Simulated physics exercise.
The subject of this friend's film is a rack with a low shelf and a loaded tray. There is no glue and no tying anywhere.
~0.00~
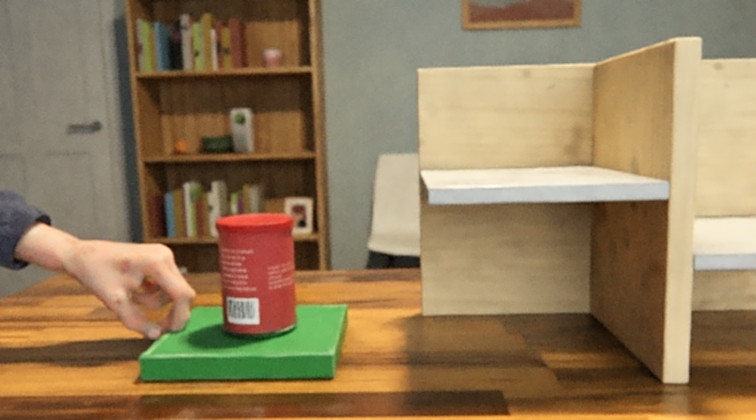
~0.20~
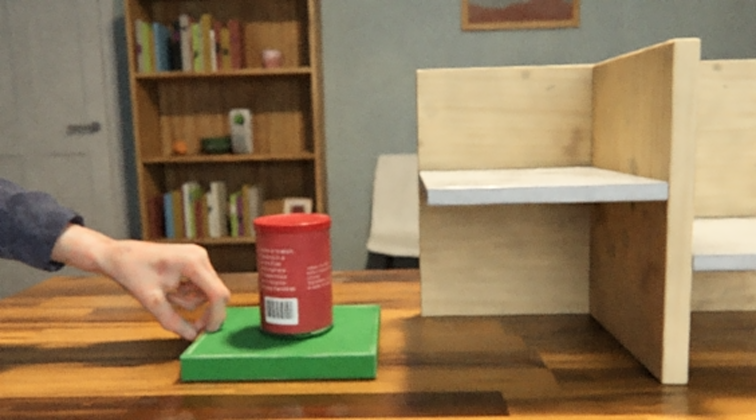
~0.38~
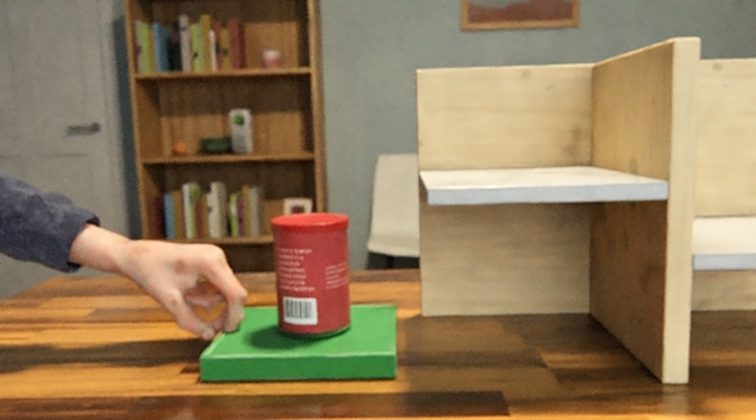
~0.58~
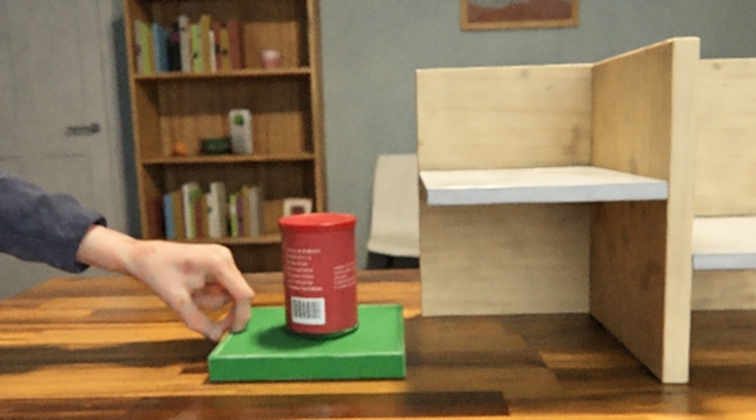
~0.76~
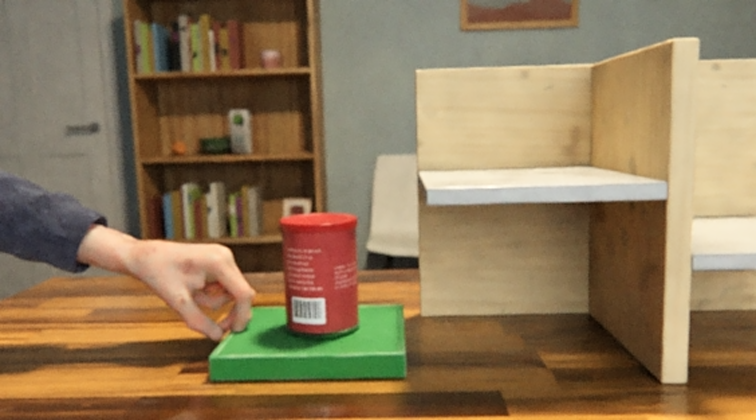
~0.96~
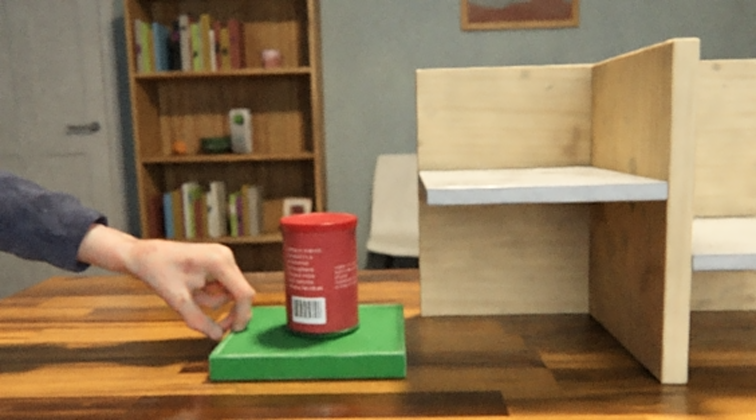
A hand slides a green tray carrying a red tin rightward along a wooden table.
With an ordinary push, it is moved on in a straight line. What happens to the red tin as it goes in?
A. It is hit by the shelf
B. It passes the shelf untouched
(B) It passes the shelf untouched.
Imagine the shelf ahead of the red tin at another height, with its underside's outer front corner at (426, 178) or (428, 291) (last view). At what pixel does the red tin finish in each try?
First setting: About (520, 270); second: About (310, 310).
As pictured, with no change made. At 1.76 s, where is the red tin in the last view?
Its centre should be around (380, 272).
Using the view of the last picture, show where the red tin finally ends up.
Roughly (516, 270).
Around 1.76 s, red tin riding along near (380, 273).
Around 2.44 s, red tin riding along near (452, 271).
Finally (3.4 s), the red tin passes below, near (516, 270).
